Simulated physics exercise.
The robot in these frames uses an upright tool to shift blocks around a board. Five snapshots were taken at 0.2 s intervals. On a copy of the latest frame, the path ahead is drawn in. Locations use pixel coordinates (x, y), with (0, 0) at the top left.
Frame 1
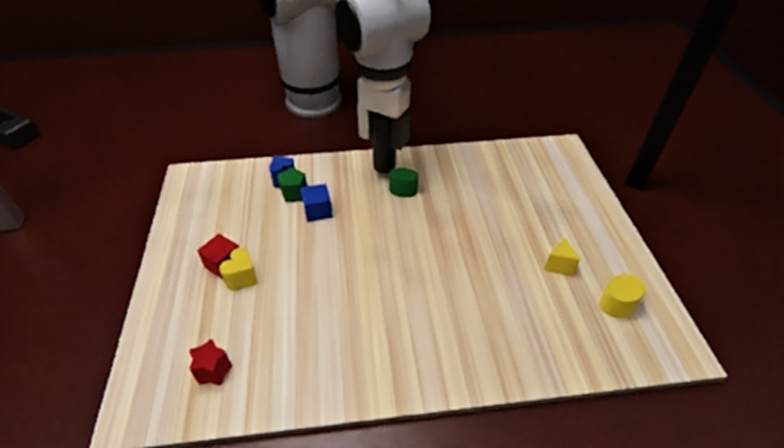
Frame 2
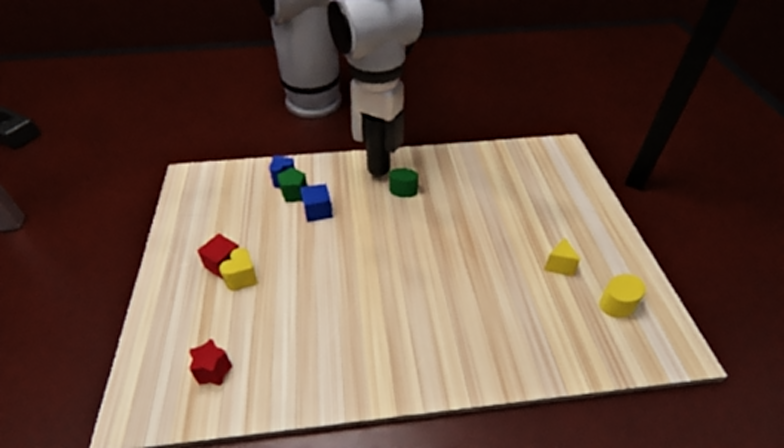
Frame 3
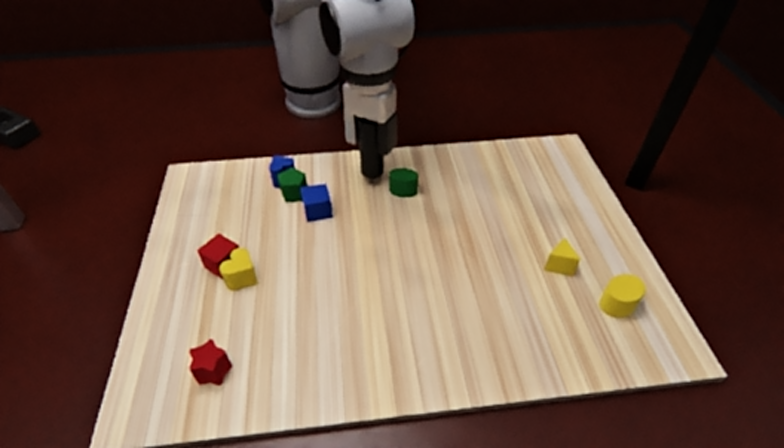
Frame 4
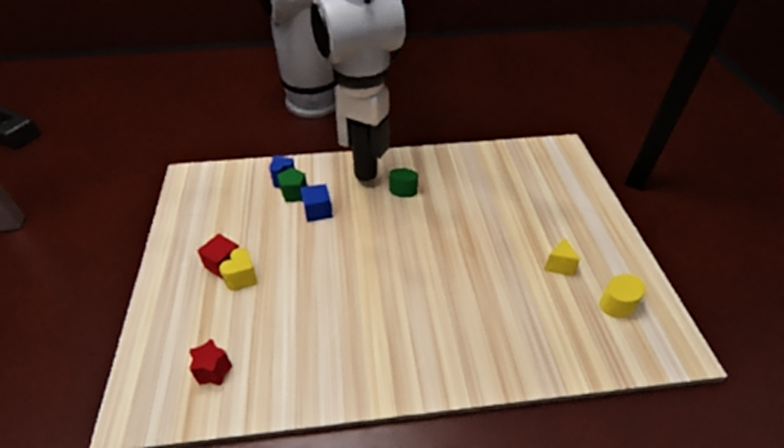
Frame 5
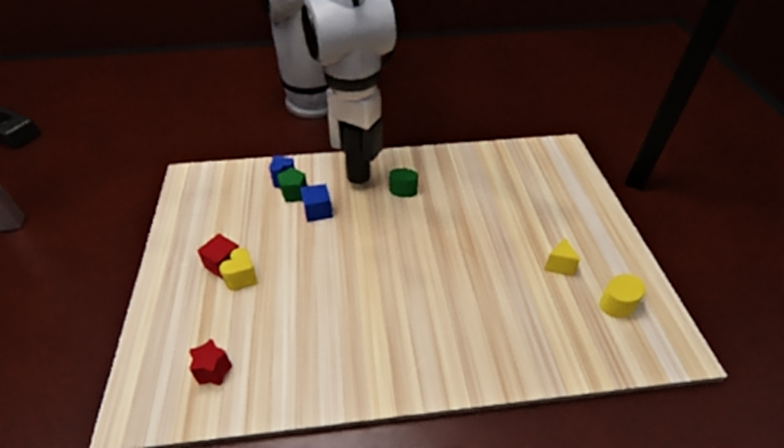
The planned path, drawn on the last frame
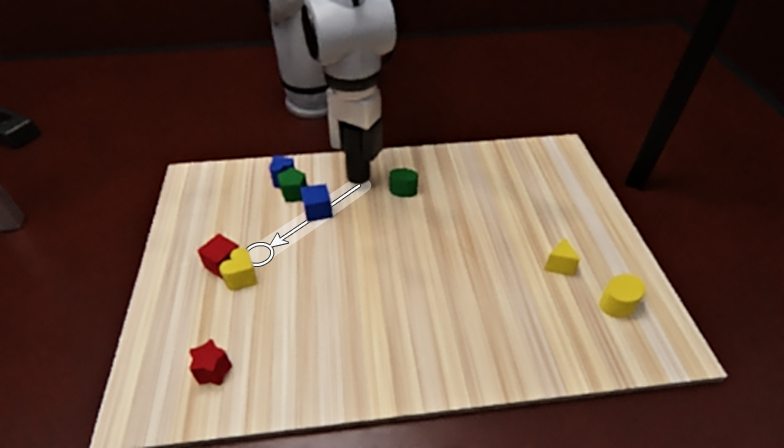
The clip shows a robot arm holding a dark upright tool near the far edge of a wooden board scattered with red, yellow, green and blue blocks. The tool shifts slightly left, while the blocks stay still.
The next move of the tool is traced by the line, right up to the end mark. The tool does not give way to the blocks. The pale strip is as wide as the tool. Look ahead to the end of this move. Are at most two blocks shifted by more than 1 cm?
I expect not.
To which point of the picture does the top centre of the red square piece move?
About (194, 259).
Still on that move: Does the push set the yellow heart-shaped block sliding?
Yes - that is the case.
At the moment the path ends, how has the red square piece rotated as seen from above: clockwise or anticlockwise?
With the clock.
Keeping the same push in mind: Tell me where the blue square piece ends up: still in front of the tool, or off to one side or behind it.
It is still ahead of the tool.
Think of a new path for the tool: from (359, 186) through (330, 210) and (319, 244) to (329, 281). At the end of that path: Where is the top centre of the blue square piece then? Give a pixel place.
The blue square piece ends near (291, 210).
Drawn move, from (359, 186) to (259, 254).
On the path given first. One third of the way, tool at (327, 199); blue square piece at (303, 202).
Two thirds of the way, tool at (293, 221); blue square piece at (268, 227), turned 20° anticlockwise.
At the end, tool at (256, 246); red square piece at (194, 259), turned 35° clockwise; yellow heart-shaped block at (218, 280), turned 30° anticlockwise; green pentagonal block still; blue square piece at (231, 255), turned 35° anticlockwise.
